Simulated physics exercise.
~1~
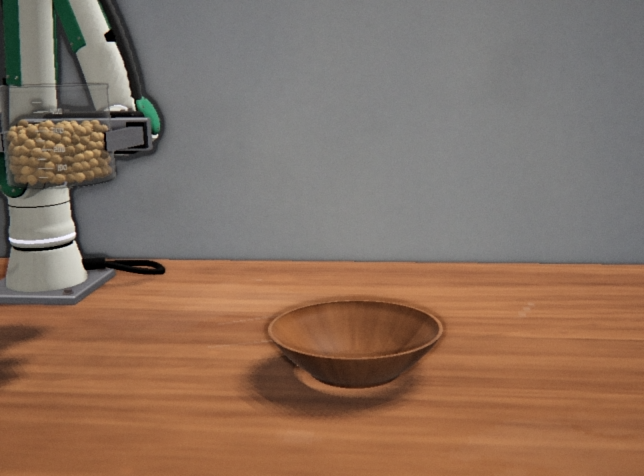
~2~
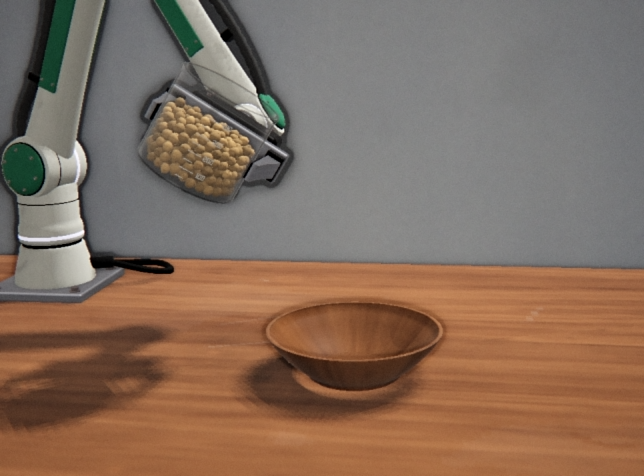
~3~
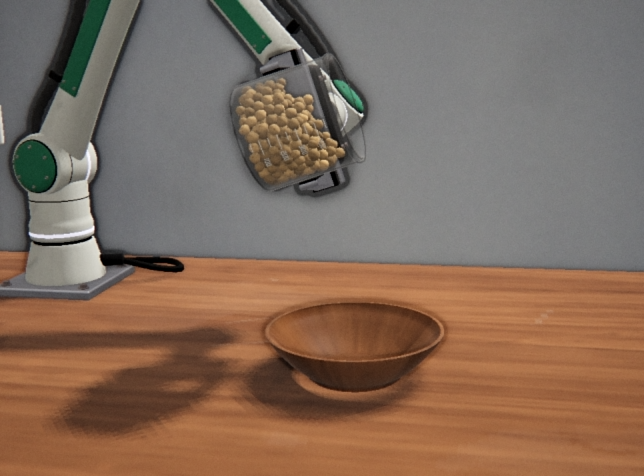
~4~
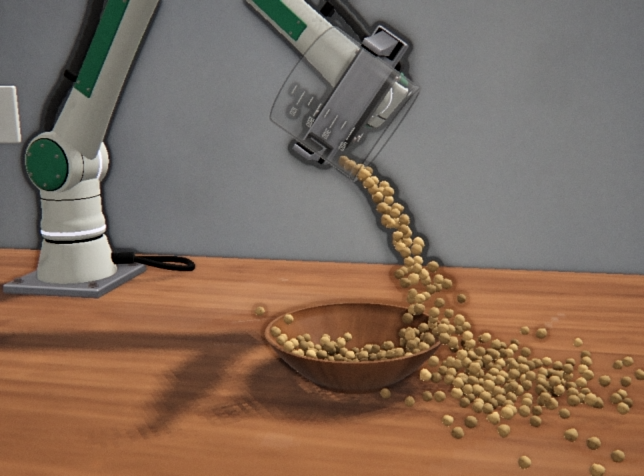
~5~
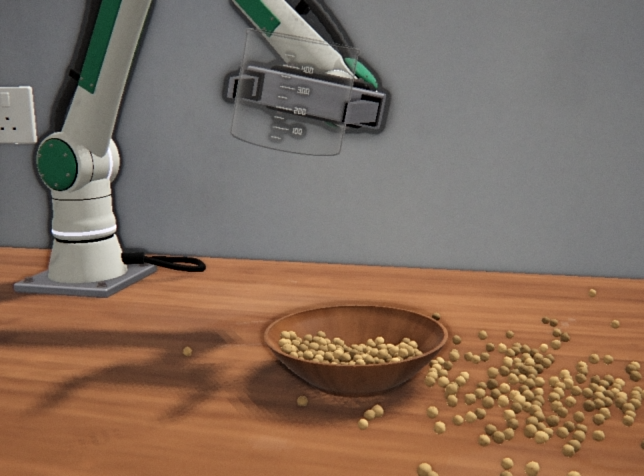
A white and green robot arm, standing at the left of a wooden table before a grey wall, grips a clear cup of tan chickpeas, seen from the front and slightly above. A brown wooden bowl rests near the middle of the table. The arm swings the cup rightward and tips it over until it hangs above the bowl. Chickpeas pour out in a stream, some landing in the bowl and many scattering to its right. The arm then draws the emptied cup back a little, leaving chickpeas in the bowl and strewn across the table.
